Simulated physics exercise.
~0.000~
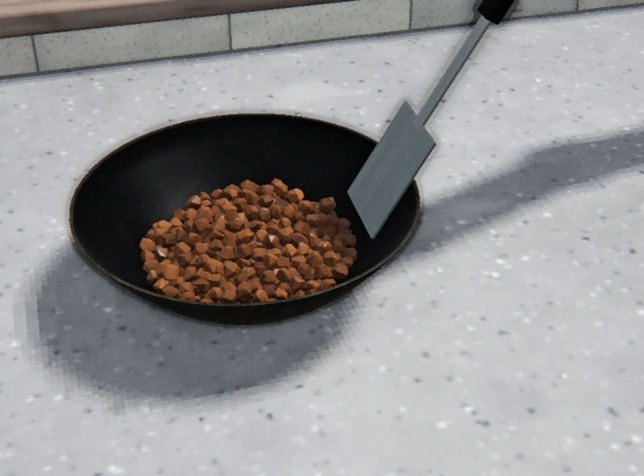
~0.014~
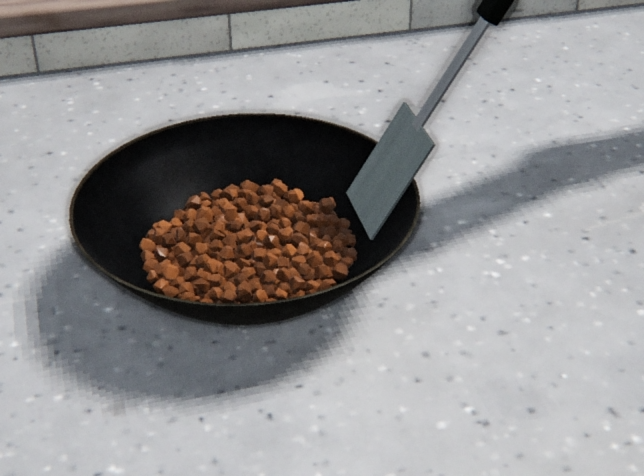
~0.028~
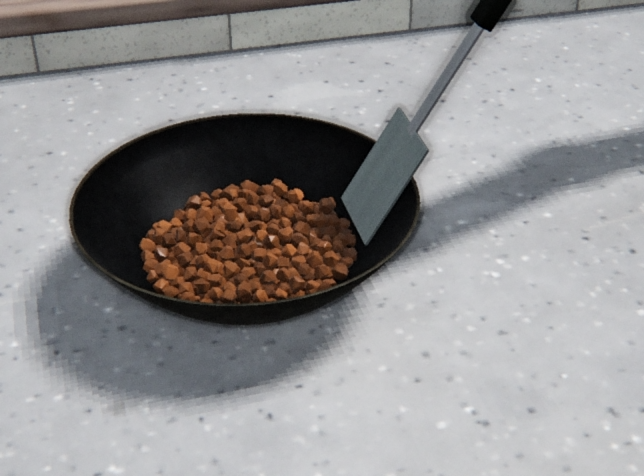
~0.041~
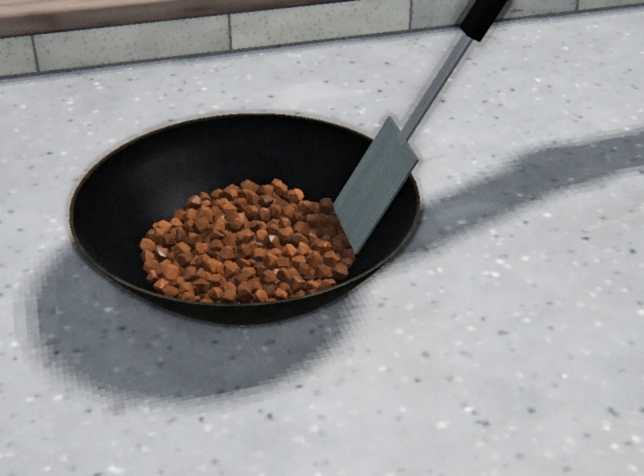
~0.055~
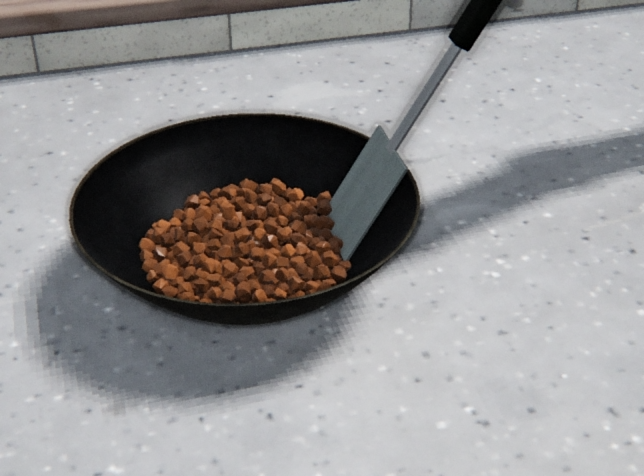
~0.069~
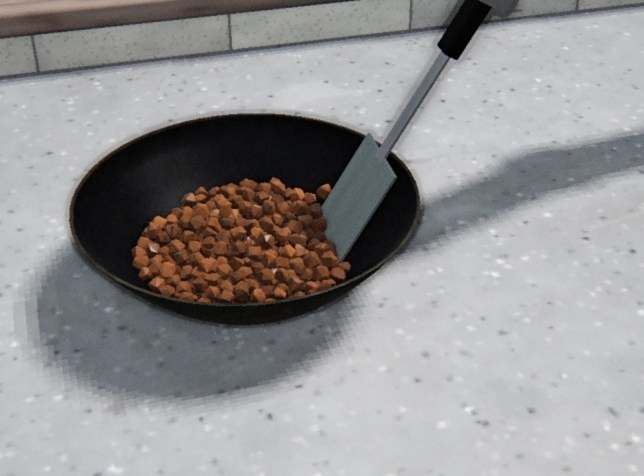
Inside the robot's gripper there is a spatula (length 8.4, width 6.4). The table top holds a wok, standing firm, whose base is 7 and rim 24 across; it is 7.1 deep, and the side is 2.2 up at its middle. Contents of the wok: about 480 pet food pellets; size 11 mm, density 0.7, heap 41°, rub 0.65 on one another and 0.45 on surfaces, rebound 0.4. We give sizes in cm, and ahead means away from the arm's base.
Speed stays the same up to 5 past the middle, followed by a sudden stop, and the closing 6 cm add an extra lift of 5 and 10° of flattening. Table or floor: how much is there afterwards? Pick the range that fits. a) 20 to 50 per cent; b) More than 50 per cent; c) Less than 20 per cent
Less than 20 per cent.
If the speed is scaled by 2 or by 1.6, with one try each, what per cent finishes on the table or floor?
Around 20 per cent and around 20 per cent.
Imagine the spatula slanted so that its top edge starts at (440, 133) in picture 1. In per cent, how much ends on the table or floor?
Some 0 per cent.
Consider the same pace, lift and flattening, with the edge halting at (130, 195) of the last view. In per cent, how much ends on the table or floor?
Estimate: Approx. 30 %.
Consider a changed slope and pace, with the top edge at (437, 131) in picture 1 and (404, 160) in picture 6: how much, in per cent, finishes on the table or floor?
Off the vessel, on the table or floor: Some 0 percent.
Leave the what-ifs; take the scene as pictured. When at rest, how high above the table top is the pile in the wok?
About 8.5 cm above the table.
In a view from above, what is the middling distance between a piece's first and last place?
Level distance of roughly 4 cm.
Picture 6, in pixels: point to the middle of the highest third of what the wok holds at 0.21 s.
Near pixel (151, 229).
After 0.14 s, sloping 59°, highest piece 7 above the table; 477 in the wok.
After 0.21 s, sloping 54°, highest piece 8 above the table; 477 in the wok.
After 0.44 s, sloping 49°, highest piece 8 above the table; 461 in the wok, 9 on the table or floor, 7 on the blade or in flight.
After 1.49 s, sloping 49°, highest piece 8 above the table; 460 in the wok, 17 on the table or floor.
At rest, 460 in the wok, 17 on the table or floor. That is 4 % on the table or floor.
